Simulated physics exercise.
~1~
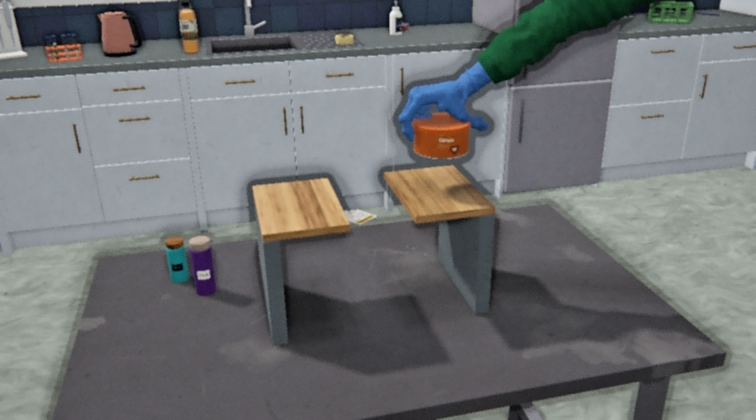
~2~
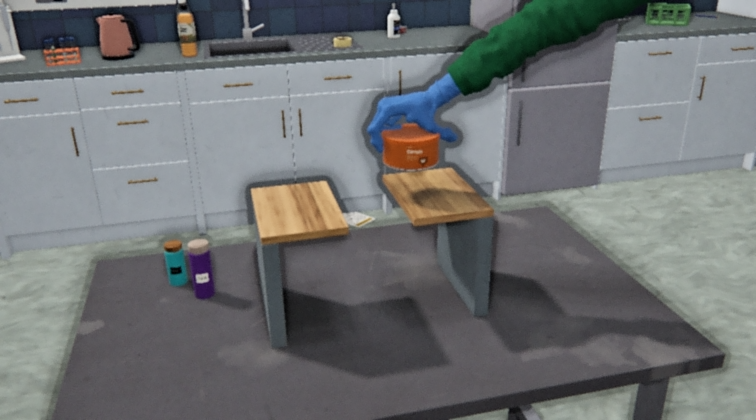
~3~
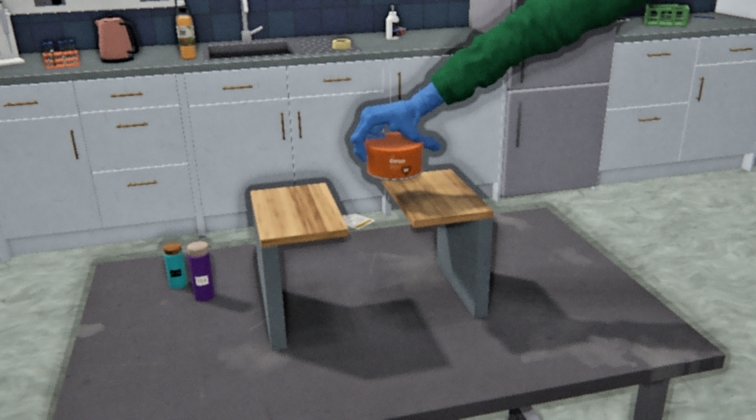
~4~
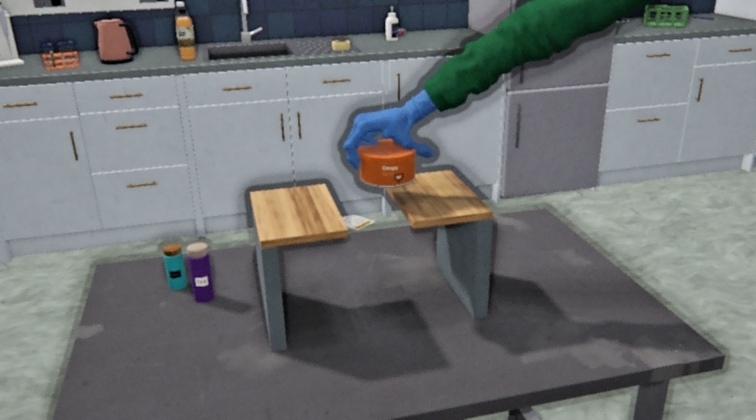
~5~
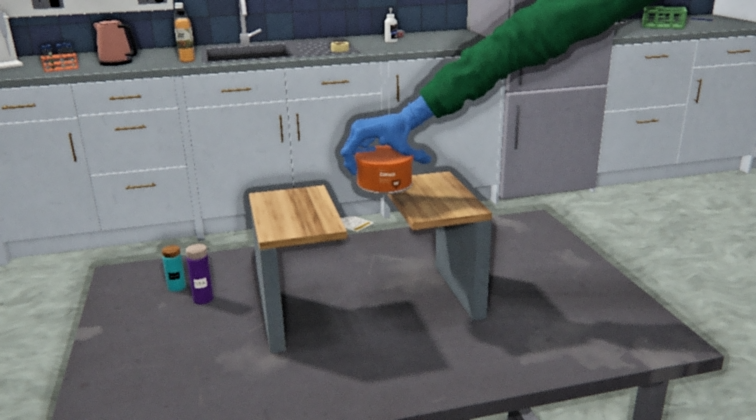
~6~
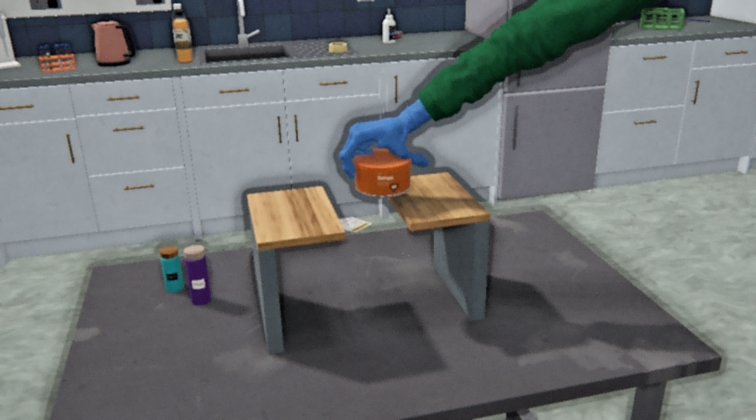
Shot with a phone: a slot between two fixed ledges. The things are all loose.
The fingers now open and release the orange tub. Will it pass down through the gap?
Yes, most likely it will go right down.
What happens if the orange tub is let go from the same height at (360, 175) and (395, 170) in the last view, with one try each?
First, it drops through; second, it stays on top.
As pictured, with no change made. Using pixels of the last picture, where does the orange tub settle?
At about (402, 288).
Then, 0.30 s past the last view, orange tub rocked 59° from its first pose near (368, 214).
Then, 0.40 s past the last view, orange tub on its side near (357, 279).
Then, 0.60 s past the last view, orange tub rocked 32° from its first pose near (387, 280).
Finally, moved from the start, orange tub; the other 2 still in place. Final places as the last picture's camera would see them, orange tub near (402, 288). The tub drops through.
